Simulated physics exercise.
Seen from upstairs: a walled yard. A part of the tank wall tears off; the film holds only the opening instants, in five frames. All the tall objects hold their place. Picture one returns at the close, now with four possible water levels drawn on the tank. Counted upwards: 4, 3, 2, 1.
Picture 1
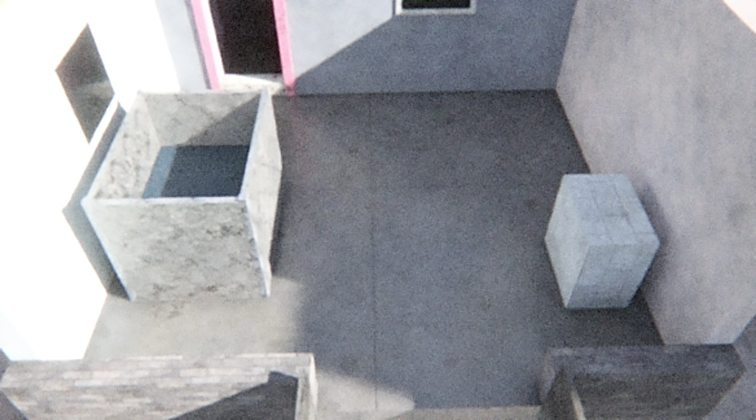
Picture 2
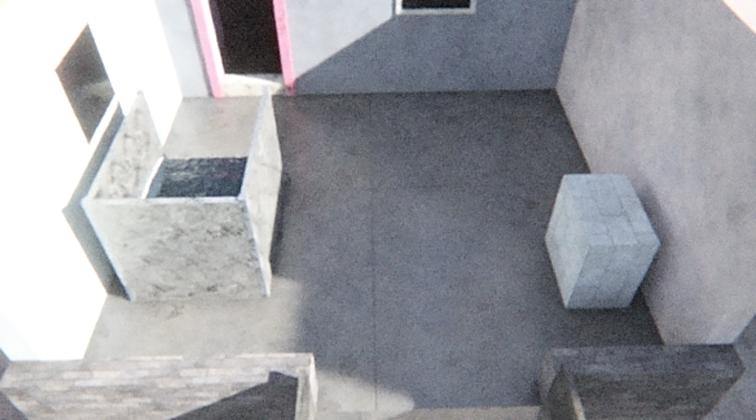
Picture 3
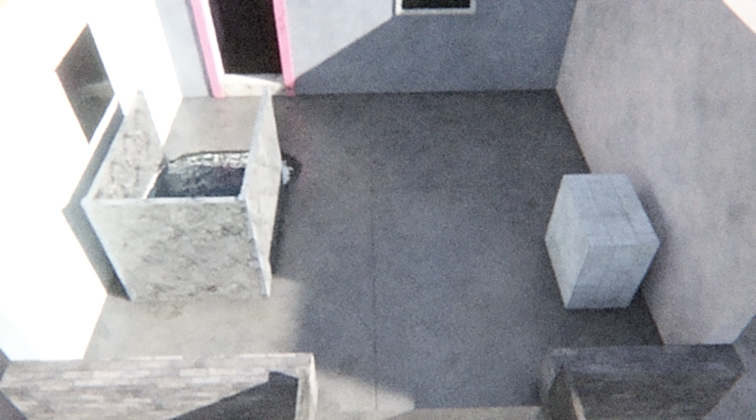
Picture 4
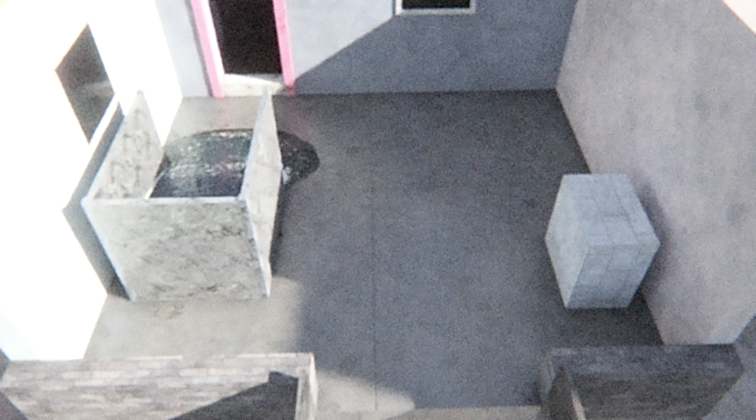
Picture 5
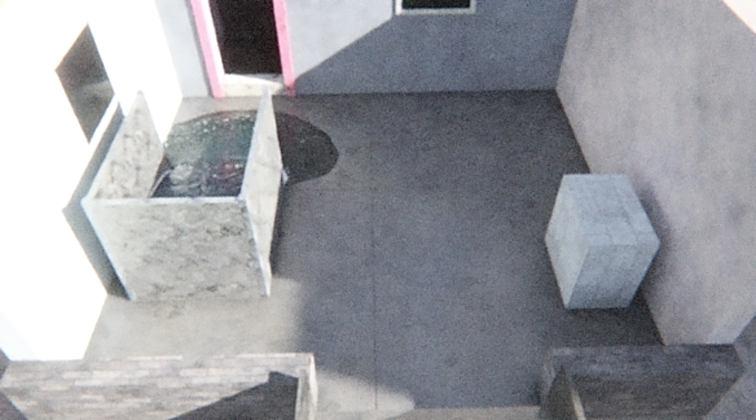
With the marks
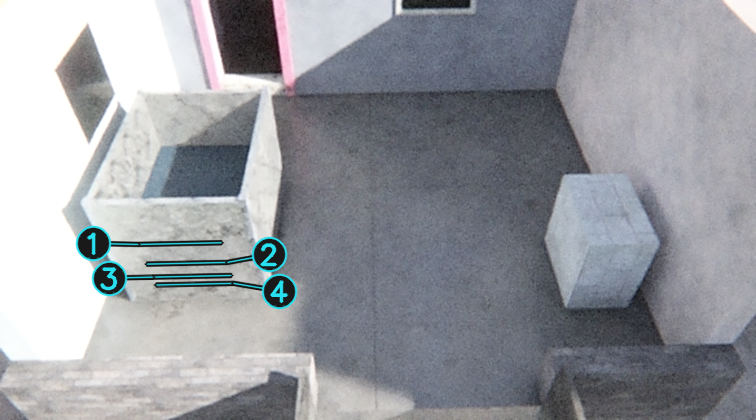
A walled yard with a pink doorway and a pale block lay still as the back side of a marbled tank vanished, and dark water spread out behind it and rightward across the ground.
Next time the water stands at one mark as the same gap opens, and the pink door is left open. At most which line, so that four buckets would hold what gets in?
3 is the one.
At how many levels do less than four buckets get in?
Two.
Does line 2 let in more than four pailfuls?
Yes.
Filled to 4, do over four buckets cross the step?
No, not at all.
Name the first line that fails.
That is line 2.
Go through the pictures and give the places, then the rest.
In the first frame, water in the tank at rest, its middle at (202, 193); foot of the pink doorway at (255, 95); open gate at (431, 347).
In the second frame, water covers 2 % of the ground, its front hidden from here.
In the third frame, water covers 4 % of the ground, its front hidden from here.
In the fourth frame, 8 % of the ground under water, visible out to (299, 151).
In the fifth frame, 13 % of the ground under water, visible out to (319, 142).
In cyan, 1 at (179, 243); 2 at (187, 263); 3 at (192, 276); 4 at (194, 284); from the bottom up 4, 3, 2, 1.
Choosing 1, dozens of bucketfuls pour in.
Choosing 2, about 9 bucketfuls get in.
Choosing 3, a splash gets over, under a bucket.
Choosing 4, nothing gets over.
